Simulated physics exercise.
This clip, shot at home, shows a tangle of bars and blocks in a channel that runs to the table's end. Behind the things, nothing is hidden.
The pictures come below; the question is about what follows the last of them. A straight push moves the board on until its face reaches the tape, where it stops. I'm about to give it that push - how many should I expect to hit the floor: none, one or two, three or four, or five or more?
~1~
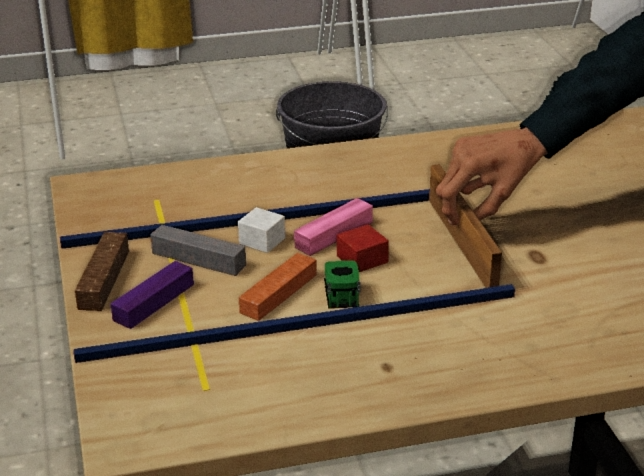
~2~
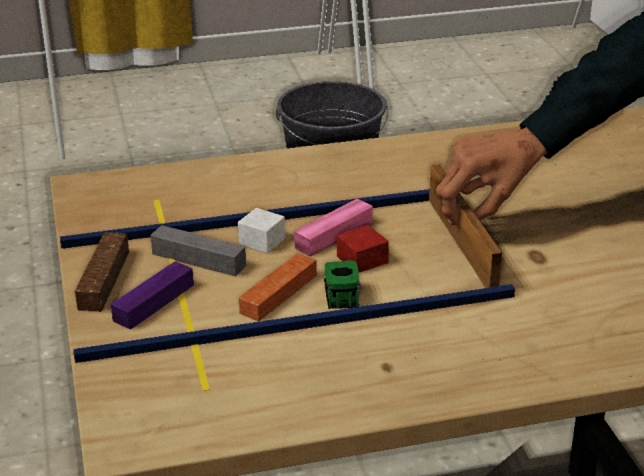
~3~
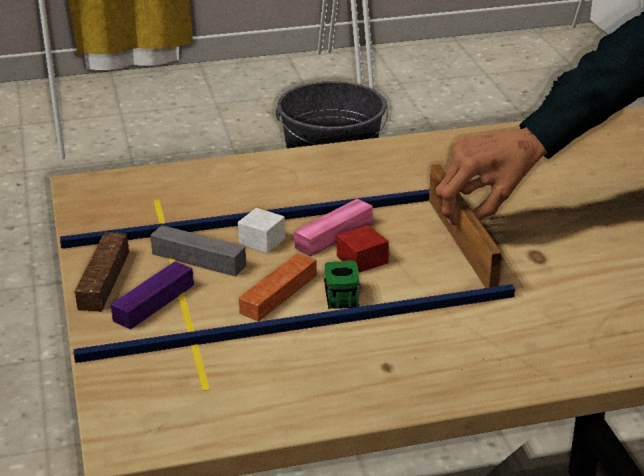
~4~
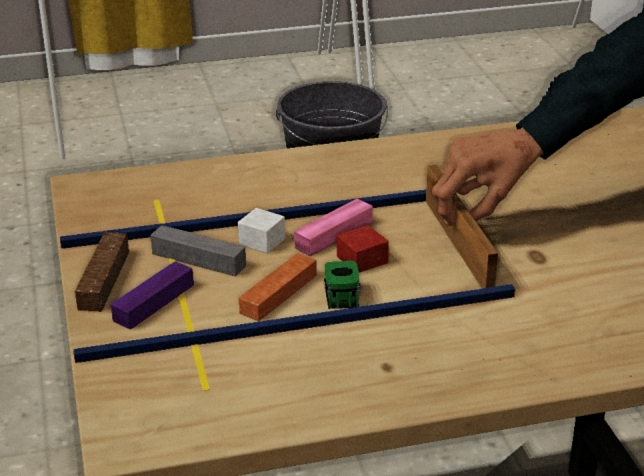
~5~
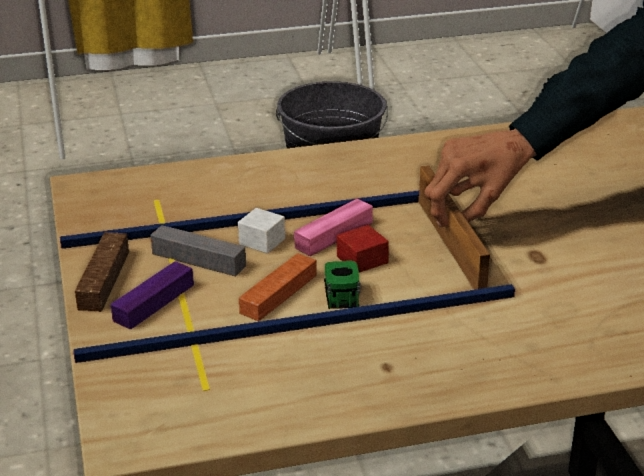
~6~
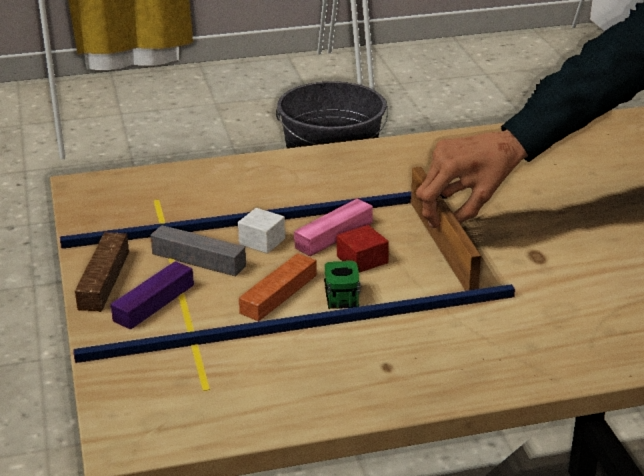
Expect one or two.
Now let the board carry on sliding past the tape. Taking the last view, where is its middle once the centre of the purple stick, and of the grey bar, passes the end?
Approx. (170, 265) / approx. (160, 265) for the other.
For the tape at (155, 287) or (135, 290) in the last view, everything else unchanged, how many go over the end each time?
The first try gives 2 and the second gives 3.
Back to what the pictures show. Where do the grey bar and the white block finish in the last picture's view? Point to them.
Grey bar: (82, 263); white block: (109, 241).
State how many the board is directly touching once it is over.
3 in contact.
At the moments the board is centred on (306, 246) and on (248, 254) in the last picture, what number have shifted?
Counts: 6, 8.
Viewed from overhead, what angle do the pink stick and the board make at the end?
The angle is about 35 degrees.
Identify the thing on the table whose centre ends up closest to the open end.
That would be the purple stick.
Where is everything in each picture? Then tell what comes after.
The first frame shows brown bar (103, 270); purple stick (153, 294); grey bar (198, 250); board (463, 225); tape (178, 284).
The second frame shows purple stick (153, 294); orange bar (279, 286).
The third frame shows grey bar (198, 250); board (463, 225).
The fourth frame shows brown bar (103, 271); green case (342, 284).
The fifth frame shows purple stick (153, 294); red block (363, 249).
The sixth frame shows brown bar (103, 271); purple stick (153, 294); grey bar (198, 250); board (443, 228); tape (178, 284).
A little later, none off yet; brown bar at rest near (103, 271); purple stick at rest near (153, 294); grey bar at rest near (198, 250).
When it is over, the number that fall off is one or two; down, brown bar.
